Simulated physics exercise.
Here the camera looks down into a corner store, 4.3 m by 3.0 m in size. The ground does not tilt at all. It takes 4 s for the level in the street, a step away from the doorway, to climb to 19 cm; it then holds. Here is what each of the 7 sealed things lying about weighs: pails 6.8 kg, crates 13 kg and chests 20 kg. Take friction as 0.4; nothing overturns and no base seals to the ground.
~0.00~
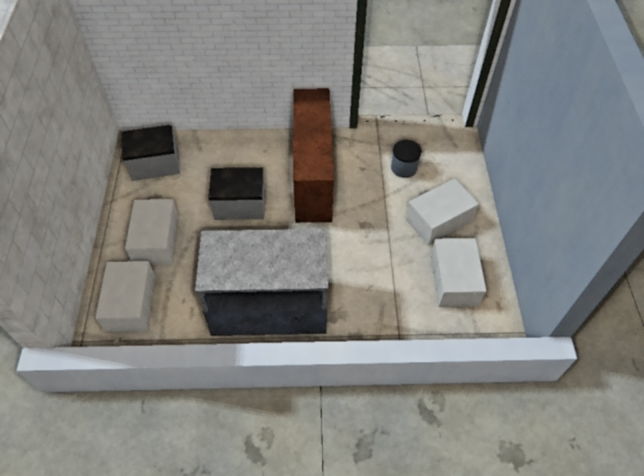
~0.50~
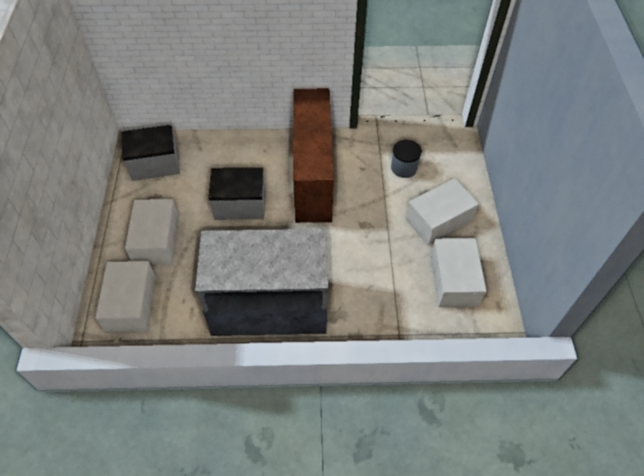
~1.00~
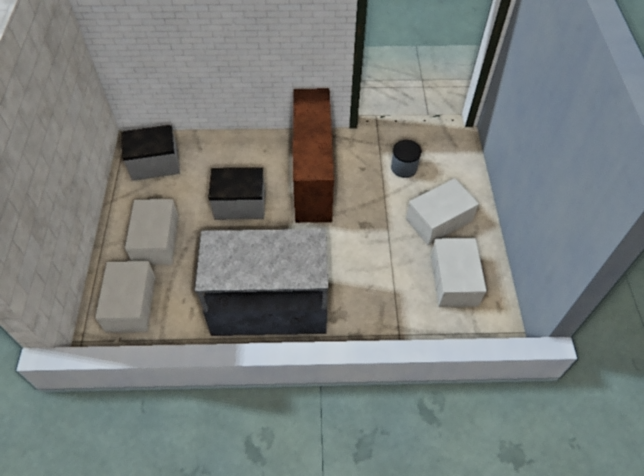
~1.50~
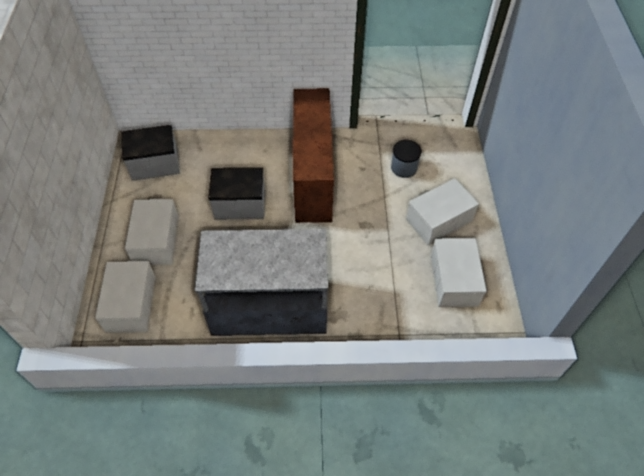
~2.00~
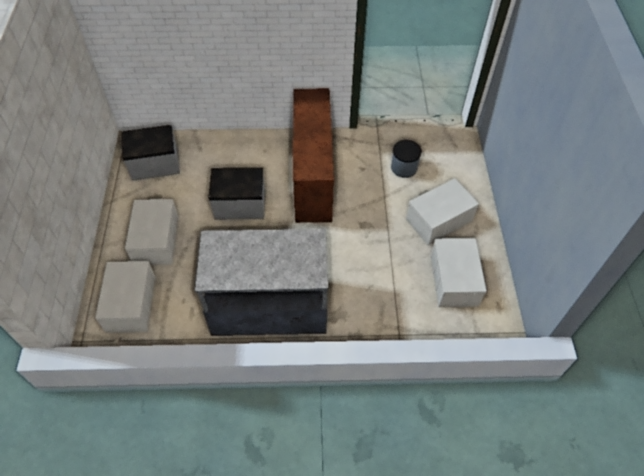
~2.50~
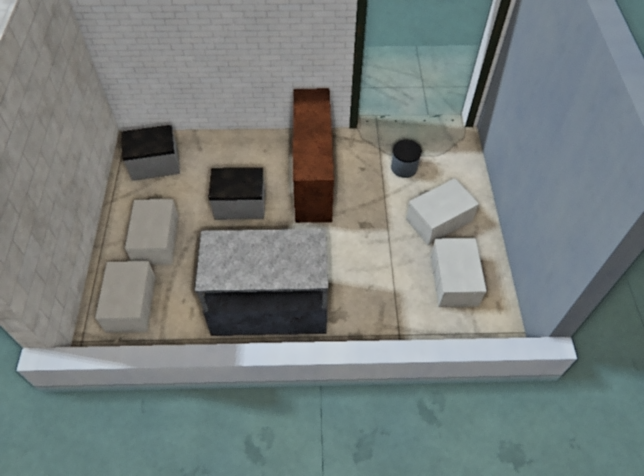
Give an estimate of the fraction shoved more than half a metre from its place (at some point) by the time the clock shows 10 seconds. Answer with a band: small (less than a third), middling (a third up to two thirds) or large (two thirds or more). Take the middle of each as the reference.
Middling.
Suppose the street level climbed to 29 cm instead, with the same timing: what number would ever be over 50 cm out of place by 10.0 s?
Then the count would be 6.
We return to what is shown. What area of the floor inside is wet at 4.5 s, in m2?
Some 3.5 m2.
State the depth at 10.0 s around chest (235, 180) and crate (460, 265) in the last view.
Around 4 cm and 15 cm.
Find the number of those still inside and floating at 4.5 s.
That would be 0 of them.
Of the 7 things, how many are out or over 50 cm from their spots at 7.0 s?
By then 3.
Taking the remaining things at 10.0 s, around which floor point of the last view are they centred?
Close to (250, 255).
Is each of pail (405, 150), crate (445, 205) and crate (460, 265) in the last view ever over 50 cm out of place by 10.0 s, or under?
In that order: Above the mark, above the mark, above the mark.
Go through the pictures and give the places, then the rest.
The first frame shows a pail at (407, 150) rests on the ground; a crate at (460, 264), on the bottom; water covers 0.0 m2; 0 of 7 have shifted.
The second frame shows a pail at (407, 150) rests on the ground; a crate at (460, 264), on the bottom; 0.0 m2 under water; 0 of 7 have shifted.
The third frame shows a pail at (407, 150) rests on the ground; a crate at (460, 264), on the bottom; water covers 0.0 m2; 0 of 7 have shifted.
The fourth frame shows a pail at (407, 150), on the bottom; a crate at (460, 264) rests on the ground; 0.0 m2 under water; 0 of 7 have shifted.
The fifth frame shows a pail at (407, 150), on the bottom; a crate at (460, 264), on the bottom; water covers 0.0 m2; 0 of 7 have shifted.
The sixth frame shows a pail at (407, 150), on the bottom; a crate at (460, 264), on the bottom; 0.4 m2 under water; 0 of 7 have shifted.
After 3.5 s 0 of 7 are over 50 cm from their spots; 0 afloat.
After 4.5 s 1 of 7 are over 50 cm from their spots; 0 afloat.
After 7.0 s 3 of 7 are over 50 cm from their spots; 3 afloat.
After 10.0 s 4 of 7 are over 50 cm from their spots, and 4 have been at some point; 4 afloat.
